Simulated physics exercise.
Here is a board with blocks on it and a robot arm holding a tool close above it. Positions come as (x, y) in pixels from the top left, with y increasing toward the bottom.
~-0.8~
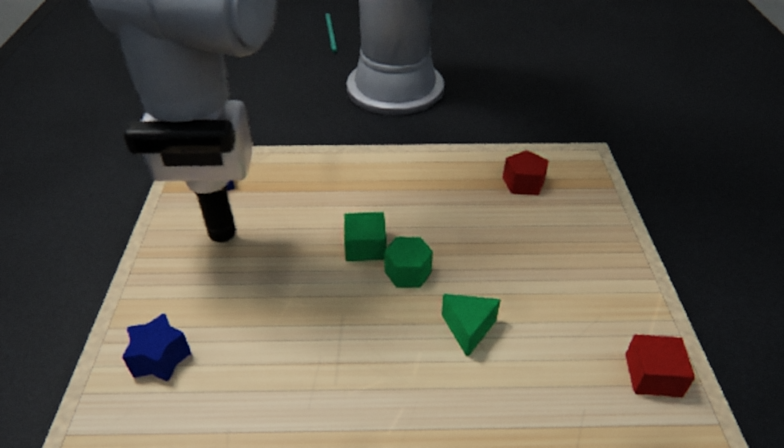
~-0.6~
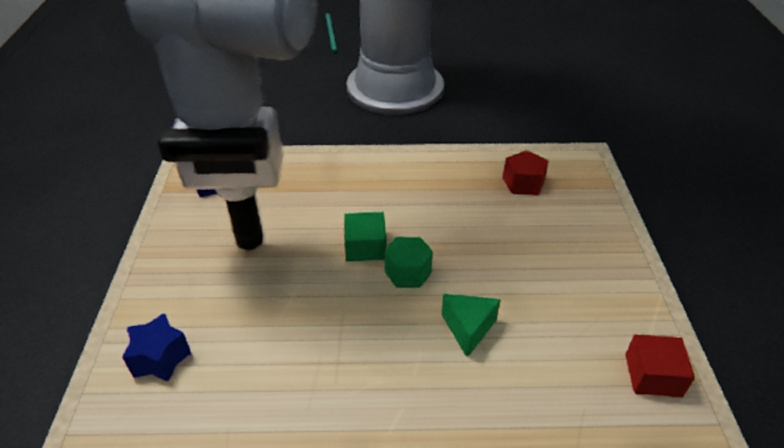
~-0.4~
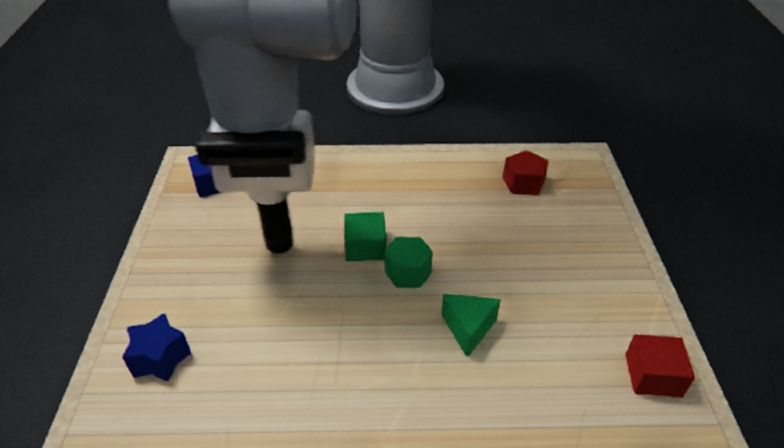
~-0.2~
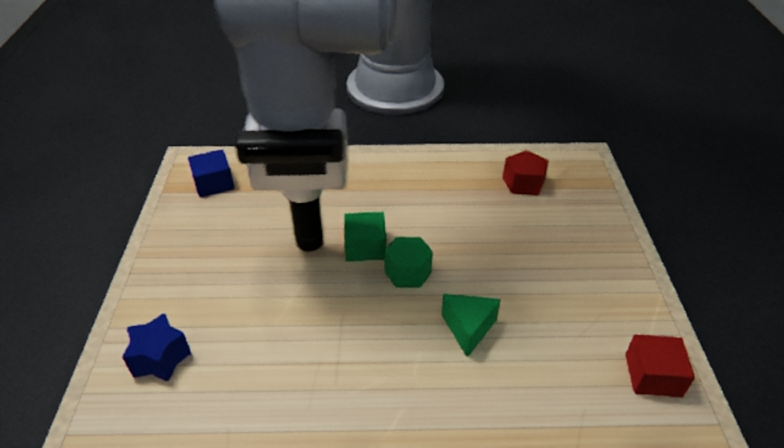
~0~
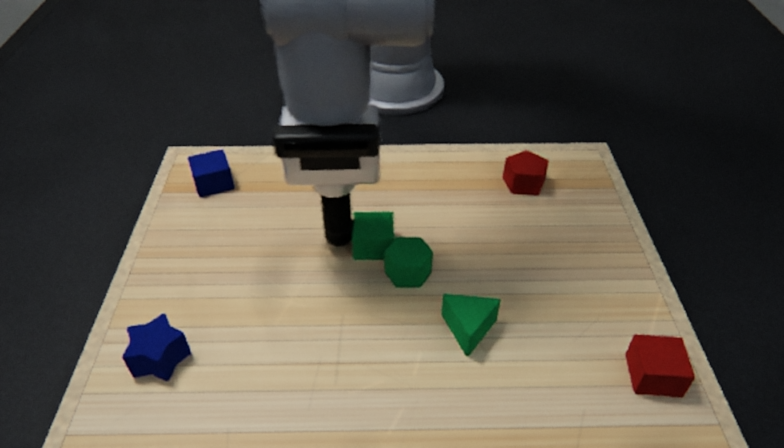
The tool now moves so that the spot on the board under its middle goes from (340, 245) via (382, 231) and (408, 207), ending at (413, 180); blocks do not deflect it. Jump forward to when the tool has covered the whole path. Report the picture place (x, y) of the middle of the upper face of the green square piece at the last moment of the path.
Final place: (420, 218).
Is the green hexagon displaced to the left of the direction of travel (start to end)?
My answer is no.
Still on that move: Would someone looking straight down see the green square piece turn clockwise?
I believe so.
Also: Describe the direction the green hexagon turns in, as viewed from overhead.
From above, clockwise.
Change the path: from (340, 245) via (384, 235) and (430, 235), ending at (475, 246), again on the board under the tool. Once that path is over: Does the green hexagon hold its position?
Going by the path, no.
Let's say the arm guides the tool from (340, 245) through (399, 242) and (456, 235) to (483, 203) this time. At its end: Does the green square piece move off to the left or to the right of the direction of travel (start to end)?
It shifts rightward.
What follows on the original path. One third of the way, tool (382, 223); green square piece (416, 219), turned 35° clockwise; green hexagon (422, 255), turned 40° clockwise.
Two thirds of the way, tool (408, 199); green square piece (420, 218), turned 40° clockwise; green hexagon (422, 255), turned 40° clockwise.
At the end, tool (413, 172); green square piece (420, 218), turned 40° clockwise; green hexagon (422, 255), turned 40° clockwise.
